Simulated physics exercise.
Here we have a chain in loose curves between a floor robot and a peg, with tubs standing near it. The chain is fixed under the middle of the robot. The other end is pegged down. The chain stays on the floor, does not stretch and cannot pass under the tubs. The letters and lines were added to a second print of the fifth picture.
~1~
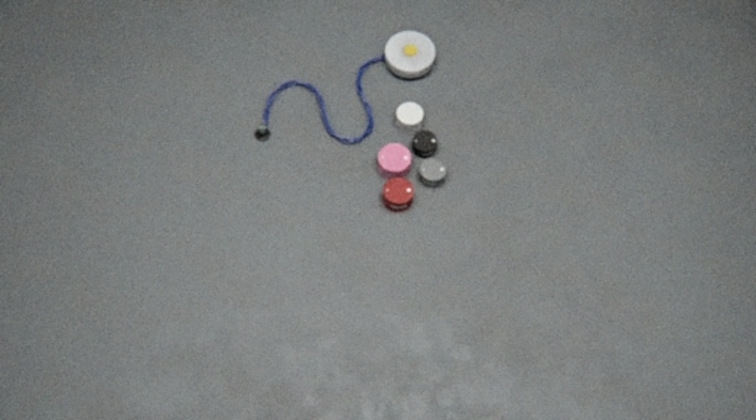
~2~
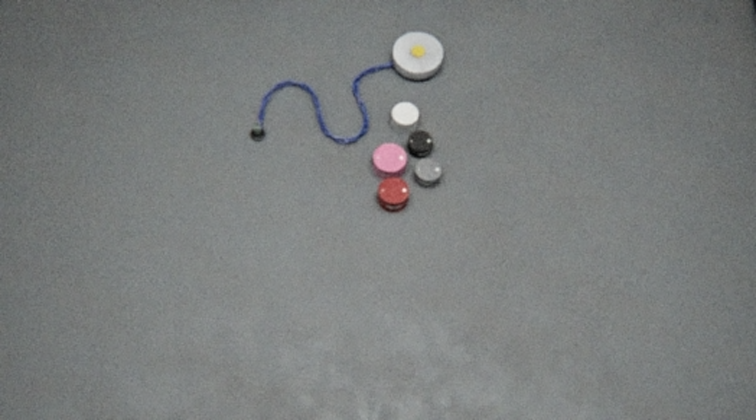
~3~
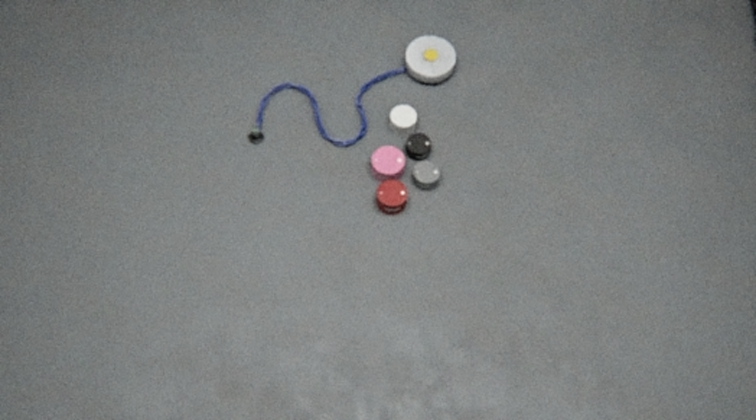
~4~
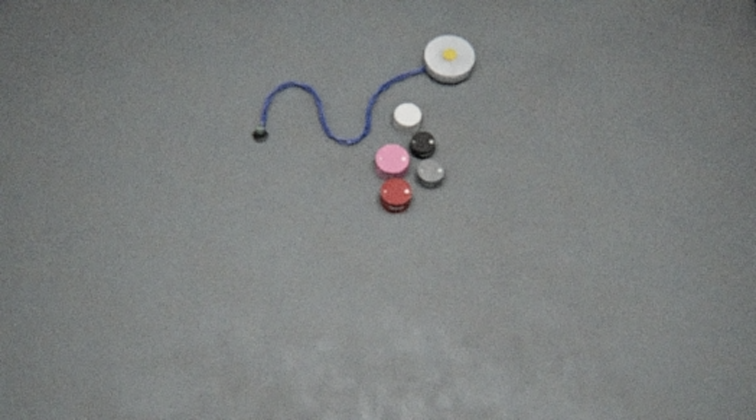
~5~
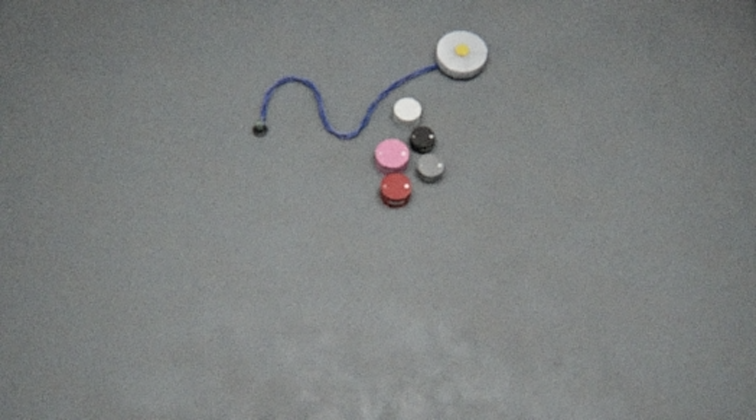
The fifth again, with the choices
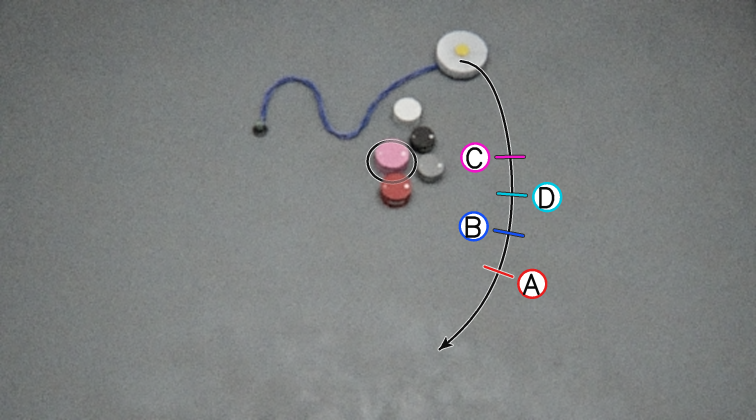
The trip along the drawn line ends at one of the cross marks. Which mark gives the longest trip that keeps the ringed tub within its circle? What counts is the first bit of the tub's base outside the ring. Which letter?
As far as tick A.
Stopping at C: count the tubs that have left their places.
The count is none.
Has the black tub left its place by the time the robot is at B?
No.
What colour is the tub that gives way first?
The white tub.
On the marked copy, A at (498, 272); B at (509, 233); C at (510, 157); D at (512, 195); the ring at (392, 162); the route from (460, 61) via (512, 198) to (440, 349).
Following A. Soon after the start, robot (506, 118); pink tub (392, 158).
Later, robot (513, 196); pink tub (392, 158).
In the end, robot (500, 267); white tub (397, 134); black tub (420, 145); pink tub (392, 158); the pink tub is still in its ring.
As for the rest, B is safe but short; C is safe but short; D is safe but short.
